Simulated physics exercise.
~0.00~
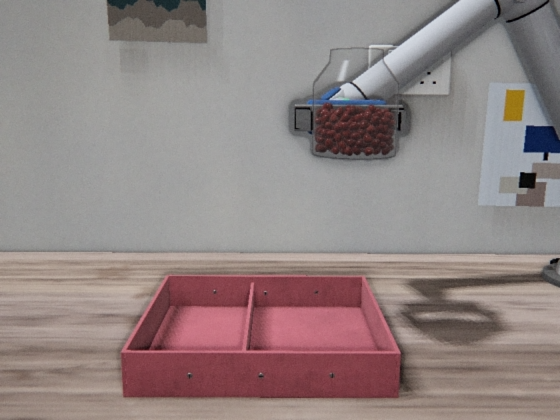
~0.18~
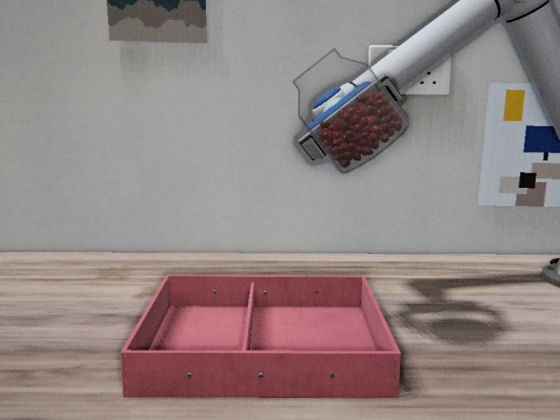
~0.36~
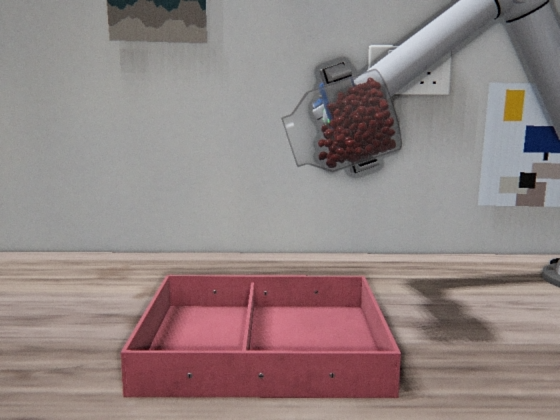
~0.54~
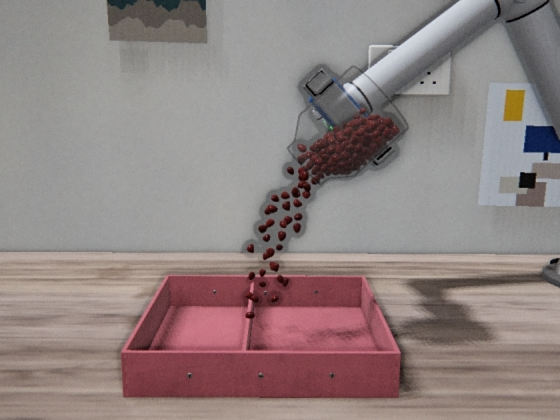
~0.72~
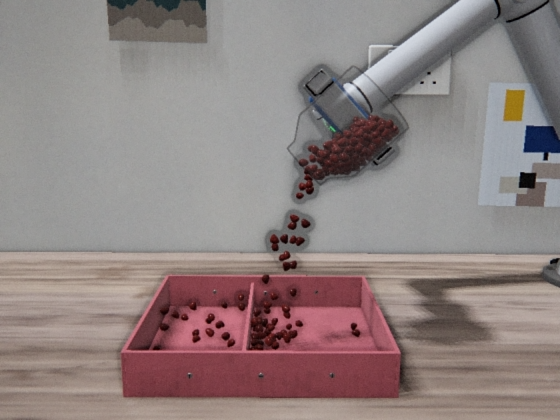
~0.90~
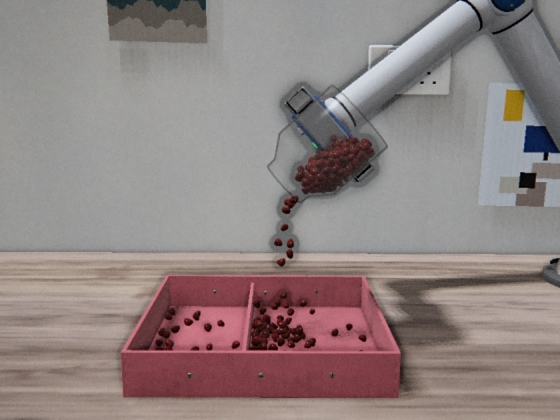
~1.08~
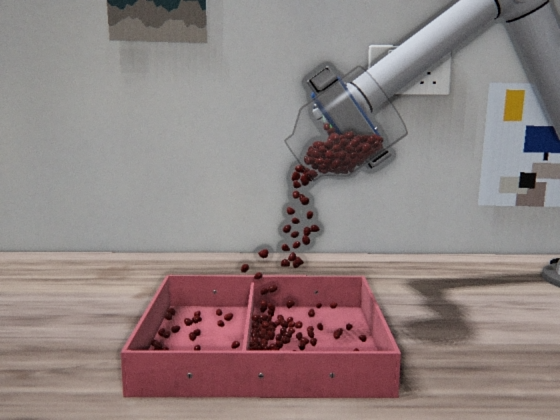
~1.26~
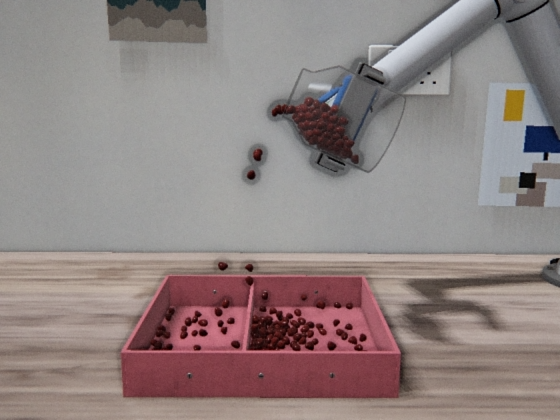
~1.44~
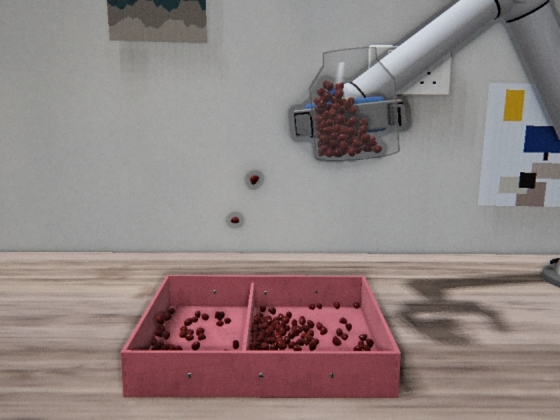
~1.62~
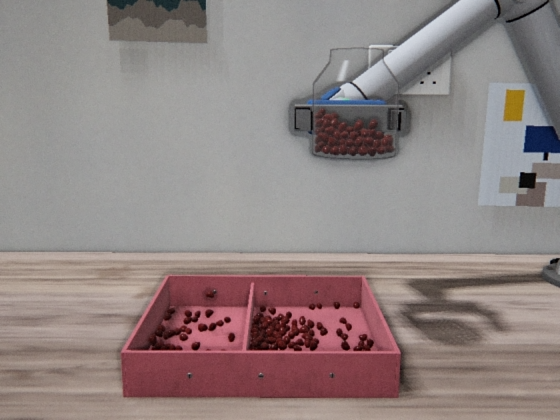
A robot arm tipped a clear jar of dark red beans over a divided pink tray, spilling some into both sections, more on the right, then turned it upright again with plenty of beans still inside.
